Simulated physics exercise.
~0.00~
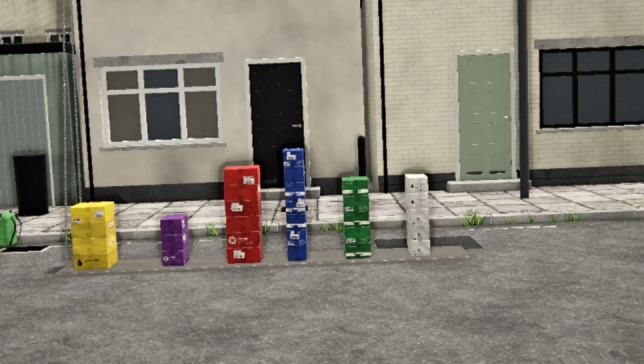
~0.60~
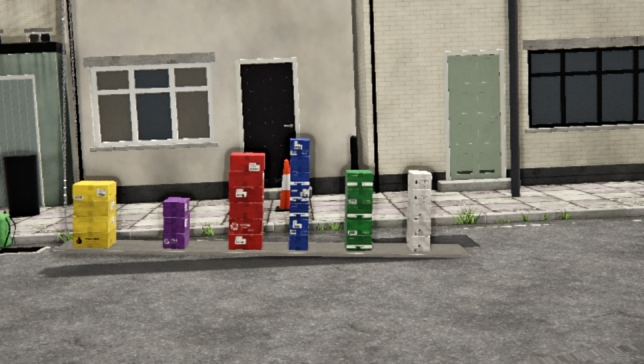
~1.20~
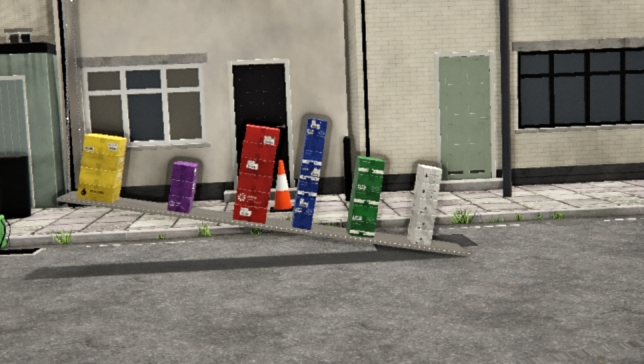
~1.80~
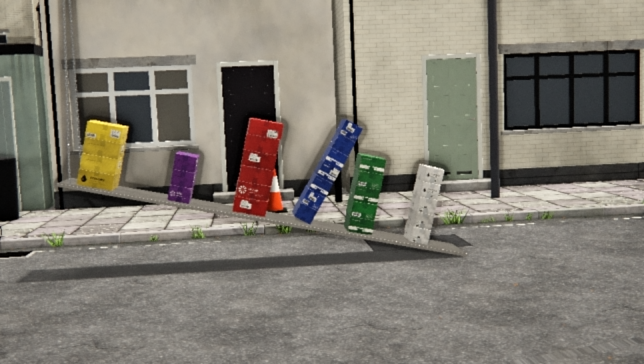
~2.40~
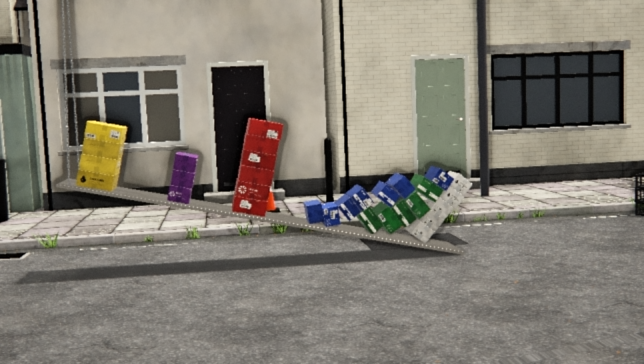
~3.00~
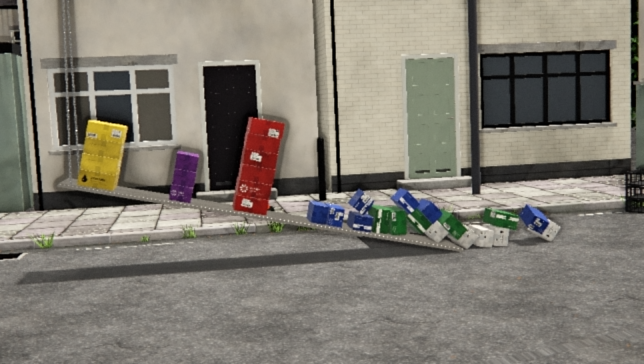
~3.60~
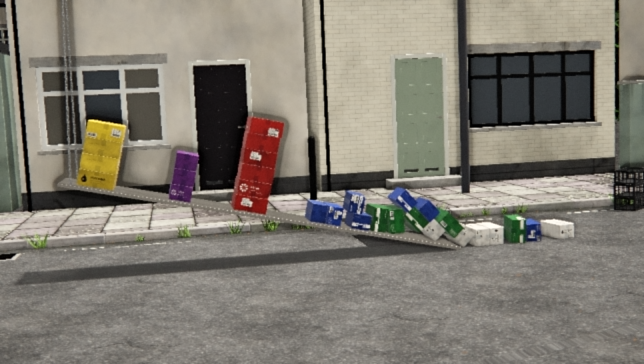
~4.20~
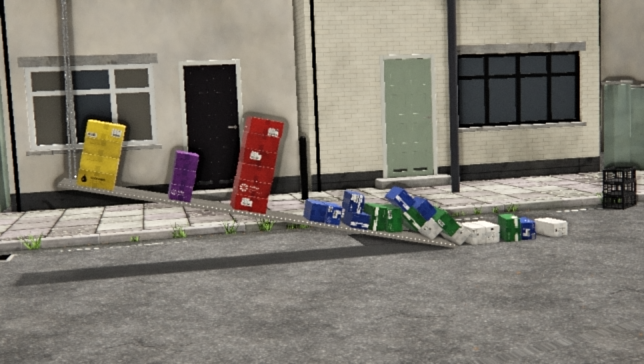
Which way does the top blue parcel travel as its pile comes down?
It travels to the right, towards the low end of the rack, and ends up on the road beyond it.
At first, six piles of parcels, yellow, purple, red, blue, green and pale, stand in a row on a flat rack in a street in front of some houses. The left end of the rack rises, and all the piles lean to the right with it. The tall, narrow blue pile then tips further, over towards the green one. Blue and green parcels tumble down the slope together, and the pale pile is swept along at the low end. Finally, the yellow, purple and red piles still stand on the tilted rack, while the rest lie scattered along its lower part and on the road.
